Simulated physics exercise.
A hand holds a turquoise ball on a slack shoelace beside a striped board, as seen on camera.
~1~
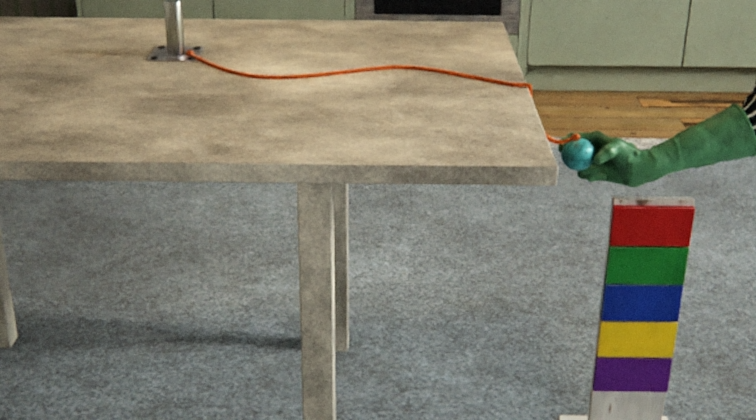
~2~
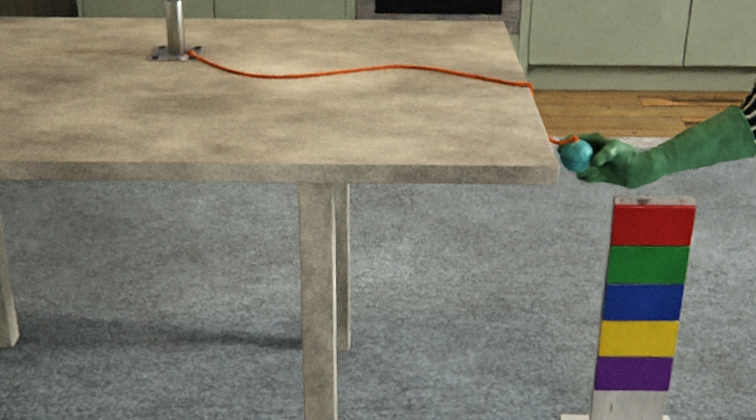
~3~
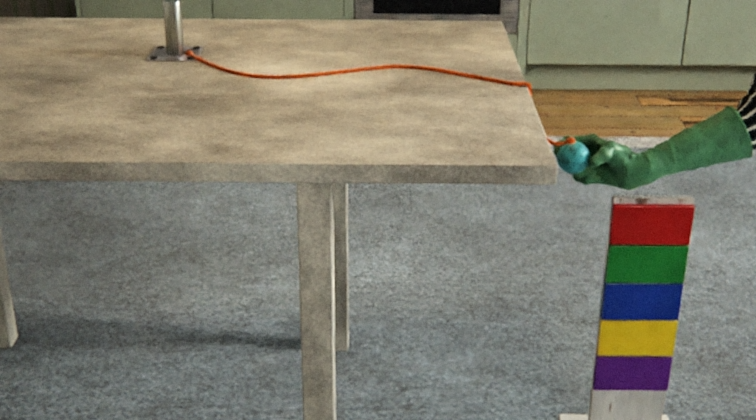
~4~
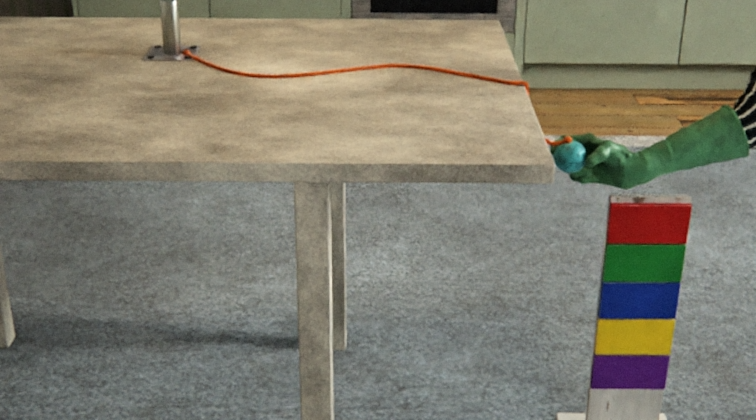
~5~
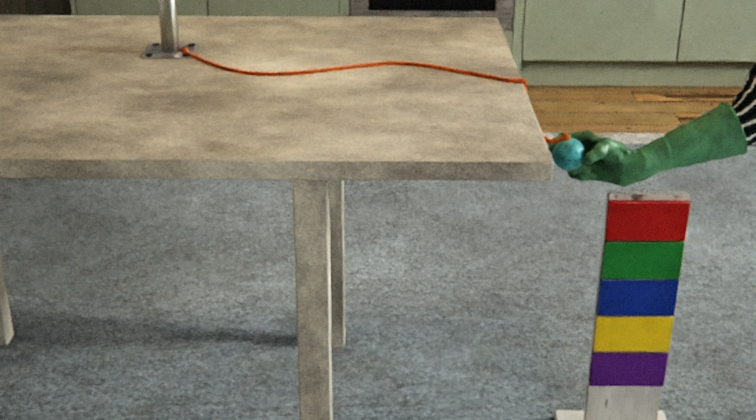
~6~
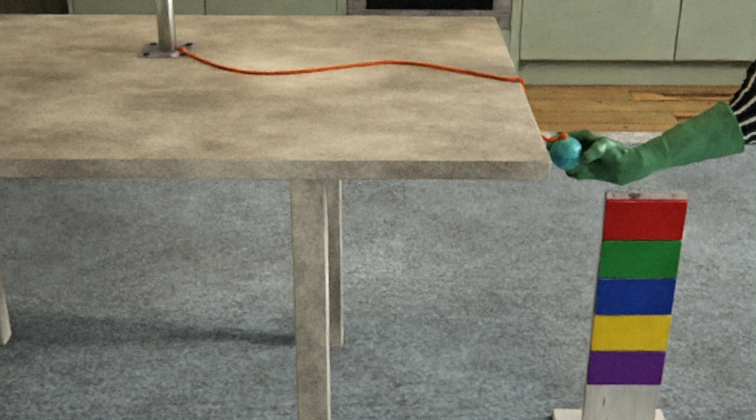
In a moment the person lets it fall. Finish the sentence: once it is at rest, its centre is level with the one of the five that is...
Red.
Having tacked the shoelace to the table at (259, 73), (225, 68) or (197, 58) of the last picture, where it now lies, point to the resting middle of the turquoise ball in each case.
(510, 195), (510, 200), (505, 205).
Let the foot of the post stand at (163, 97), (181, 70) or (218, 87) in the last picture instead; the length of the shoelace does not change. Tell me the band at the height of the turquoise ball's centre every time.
In turn, green, then green, then blue.
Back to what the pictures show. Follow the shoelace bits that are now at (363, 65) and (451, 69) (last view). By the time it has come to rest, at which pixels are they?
They end up around (395, 67) and around (488, 74).
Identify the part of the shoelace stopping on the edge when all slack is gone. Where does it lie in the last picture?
That spot is roughly at (484, 76).
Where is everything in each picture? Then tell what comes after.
Turquoise ball (578, 154); red (652, 227); green (647, 267); blue (642, 304); yellow (637, 341); purple (633, 375), in the first frame.
Turquoise ball (577, 156); shoelace through (208, 63) (274, 77) (358, 70) (440, 70) (520, 85), in the second frame.
Turquoise ball (574, 158), in the third frame.
Turquoise ball (570, 157); shoelace through (204, 62) (269, 77) (354, 69) (436, 69) (516, 84), in the fourth frame.
Turquoise ball (569, 154), in the fifth frame.
Turquoise ball (566, 153); shoelace through (200, 59) (265, 74) (349, 66) (432, 66) (512, 80), in the sixth frame.
Soon after, ball near (500, 214); level with red.
Then, ball near (534, 217); level with red.
At rest, ball near (507, 215); level with red. Its middle rests at the red band.
